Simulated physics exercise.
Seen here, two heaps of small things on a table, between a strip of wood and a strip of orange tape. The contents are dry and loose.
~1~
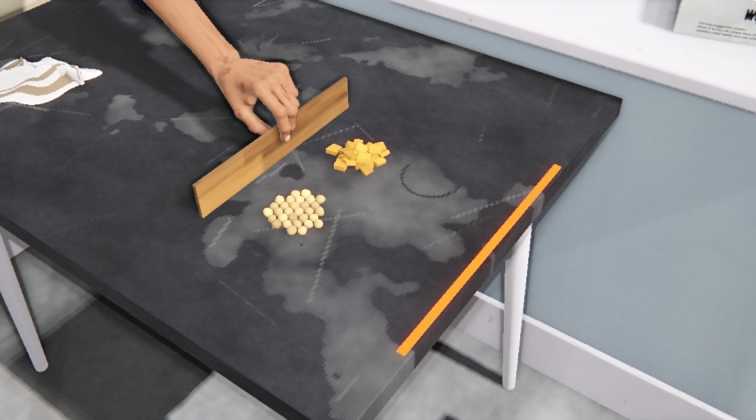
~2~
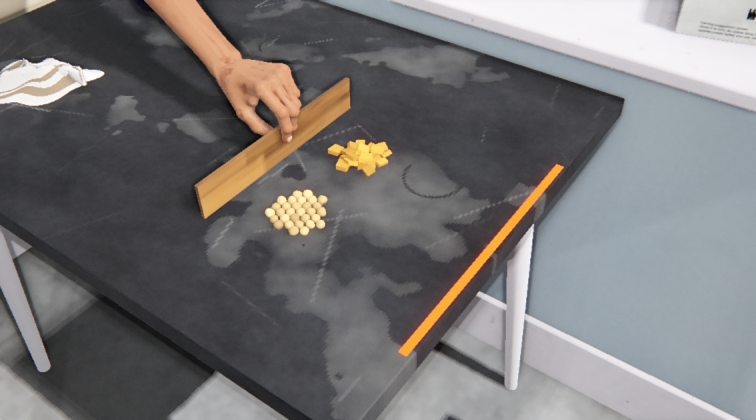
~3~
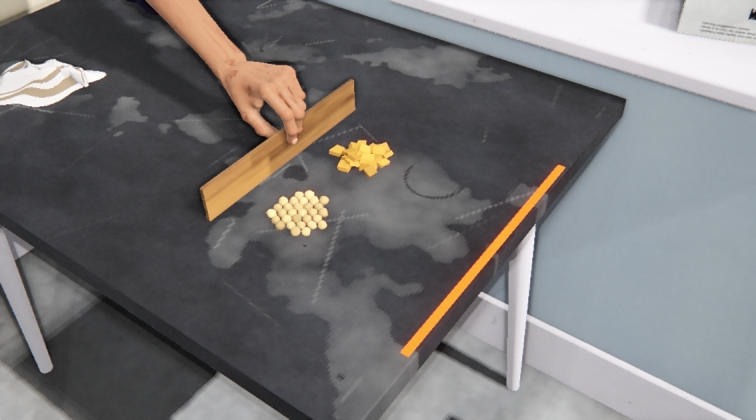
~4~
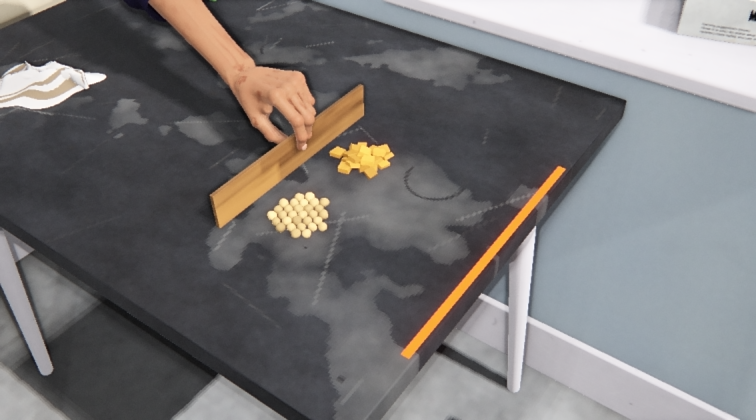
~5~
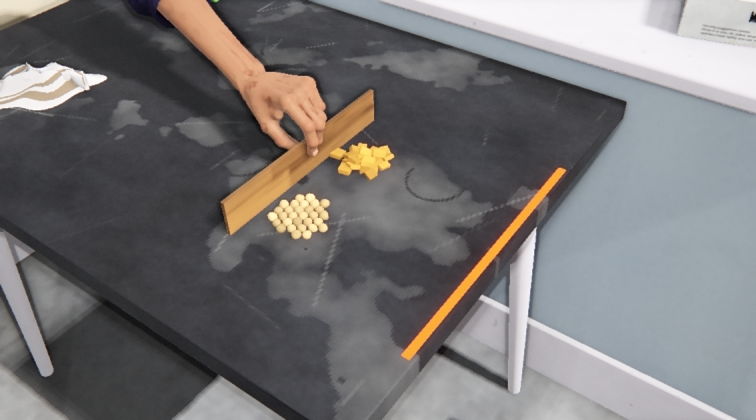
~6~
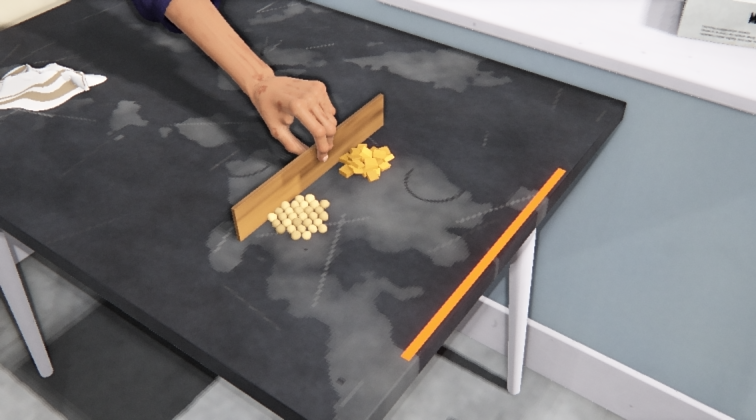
The clip shows a hand holding a strip of wood upright on a dark table, sliding it right toward two small heaps, pale round chickpeas and yellow-orange crackers, until it reaches them and nudges the crackers slightly.
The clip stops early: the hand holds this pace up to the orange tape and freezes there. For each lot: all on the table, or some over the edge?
The near lot partly drops off and the far lot partly drops off.
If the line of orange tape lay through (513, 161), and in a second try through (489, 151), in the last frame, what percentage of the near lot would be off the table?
In turn 0 and 0 in a hundred.
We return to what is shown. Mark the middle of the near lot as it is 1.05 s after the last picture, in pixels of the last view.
Roughly at (375, 257).
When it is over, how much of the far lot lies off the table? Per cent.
Roughly 100 in a hundred.
Then, 1.05 s on from there, strip of wood still moving, near (402, 184); near lot all on the table, its front near (394, 270); far lot all on the table, its front near (456, 211).
Then, 2.12 s on from there, strip of wood stopped at the orange tape; near lot near two thirds over the edge; far lot all but a few over the edge.
Then, 2.40 s on from there, strip of wood stopped at the orange tape; near lot the whole lot over the edge; far lot the whole lot over the edge.
In the end, strip of wood stopped at the orange tape; near lot the whole lot over the edge; far lot the whole lot over the edge.
